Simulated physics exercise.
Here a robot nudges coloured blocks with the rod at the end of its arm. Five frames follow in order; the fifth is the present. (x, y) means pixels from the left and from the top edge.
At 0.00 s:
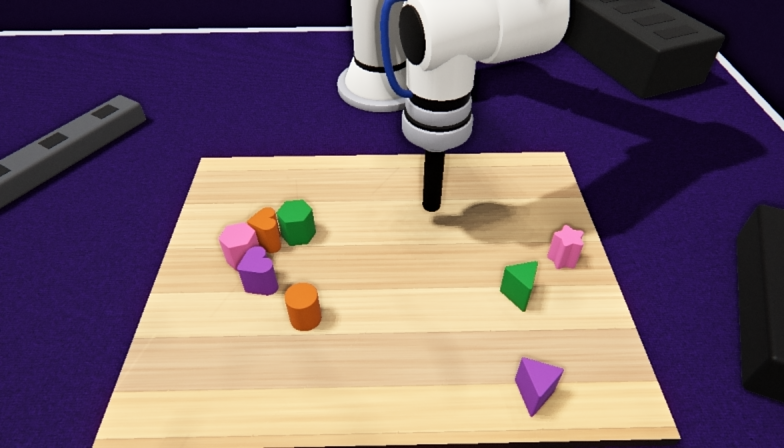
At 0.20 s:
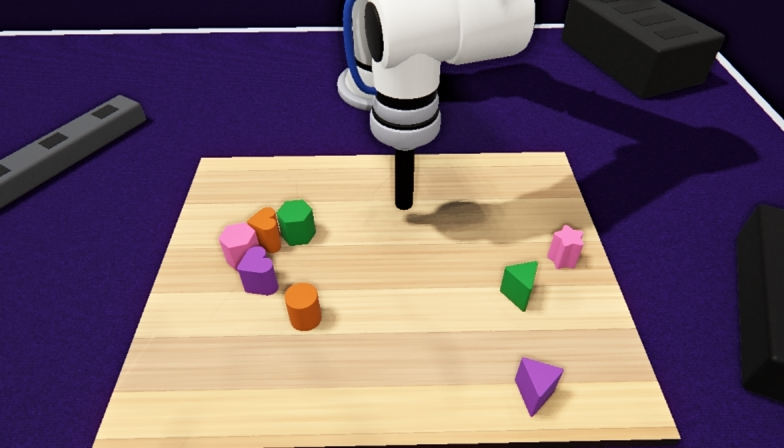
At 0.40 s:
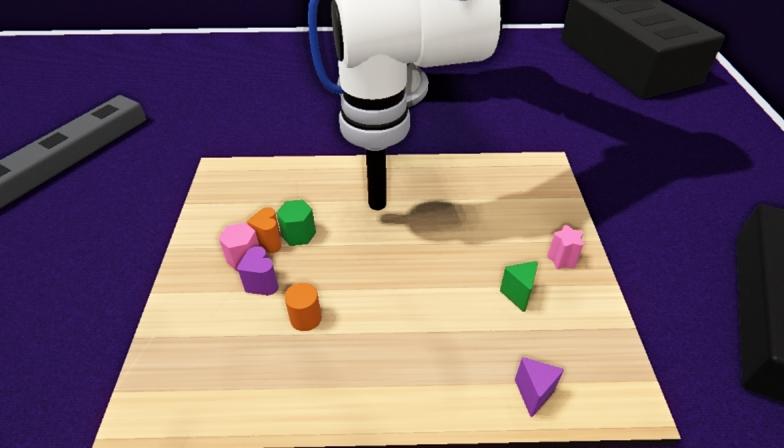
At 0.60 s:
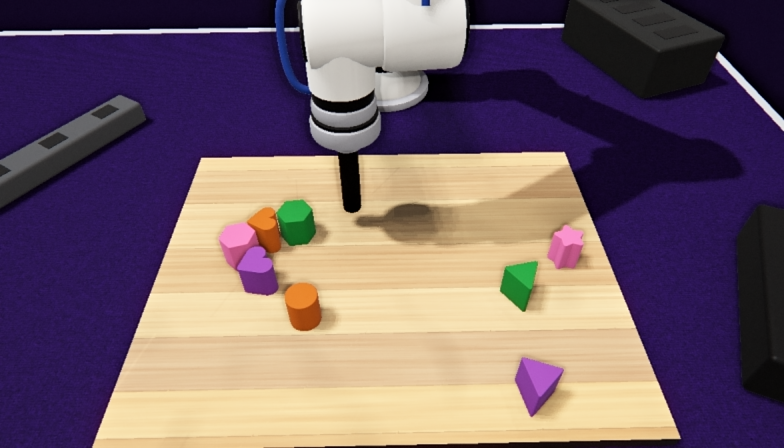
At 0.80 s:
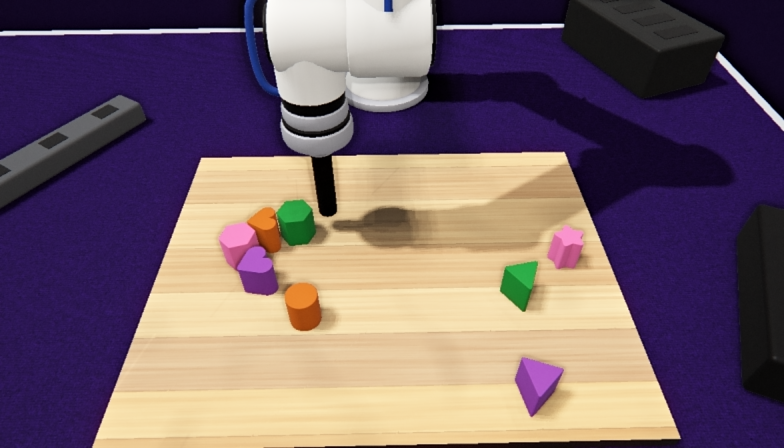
The footage shows a robot arm moving its black rod steadily leftward over the far part of a wooden board, nearing a green hexagonal block beside orange, pink and purple ones, while all the coloured blocks remain still.
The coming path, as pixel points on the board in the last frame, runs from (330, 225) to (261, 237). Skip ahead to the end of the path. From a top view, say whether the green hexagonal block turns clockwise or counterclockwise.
It spins clockwise.
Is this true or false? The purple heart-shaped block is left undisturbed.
My answer: True.
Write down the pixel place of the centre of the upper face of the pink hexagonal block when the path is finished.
It is at (203, 247).
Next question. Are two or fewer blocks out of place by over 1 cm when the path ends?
That would be a no.
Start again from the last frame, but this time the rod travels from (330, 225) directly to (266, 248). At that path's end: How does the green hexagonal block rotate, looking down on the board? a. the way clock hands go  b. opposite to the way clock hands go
Option a.
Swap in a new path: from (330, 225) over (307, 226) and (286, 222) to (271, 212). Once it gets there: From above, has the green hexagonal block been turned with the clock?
I believe not.
What follows on the original path. Halfway along, rod at (291, 218); pink hexagonal block at (221, 241), turned 40° anticlockwise; orange heart-shaped block at (236, 220); green hexagonal block at (264, 215), turned 15° clockwise.
At the end, rod at (257, 224); pink hexagonal block at (203, 247), turned 100° anticlockwise; purple heart-shaped block not moved; orange heart-shaped block at (199, 223); green hexagonal block at (228, 221), turned 20° clockwise.
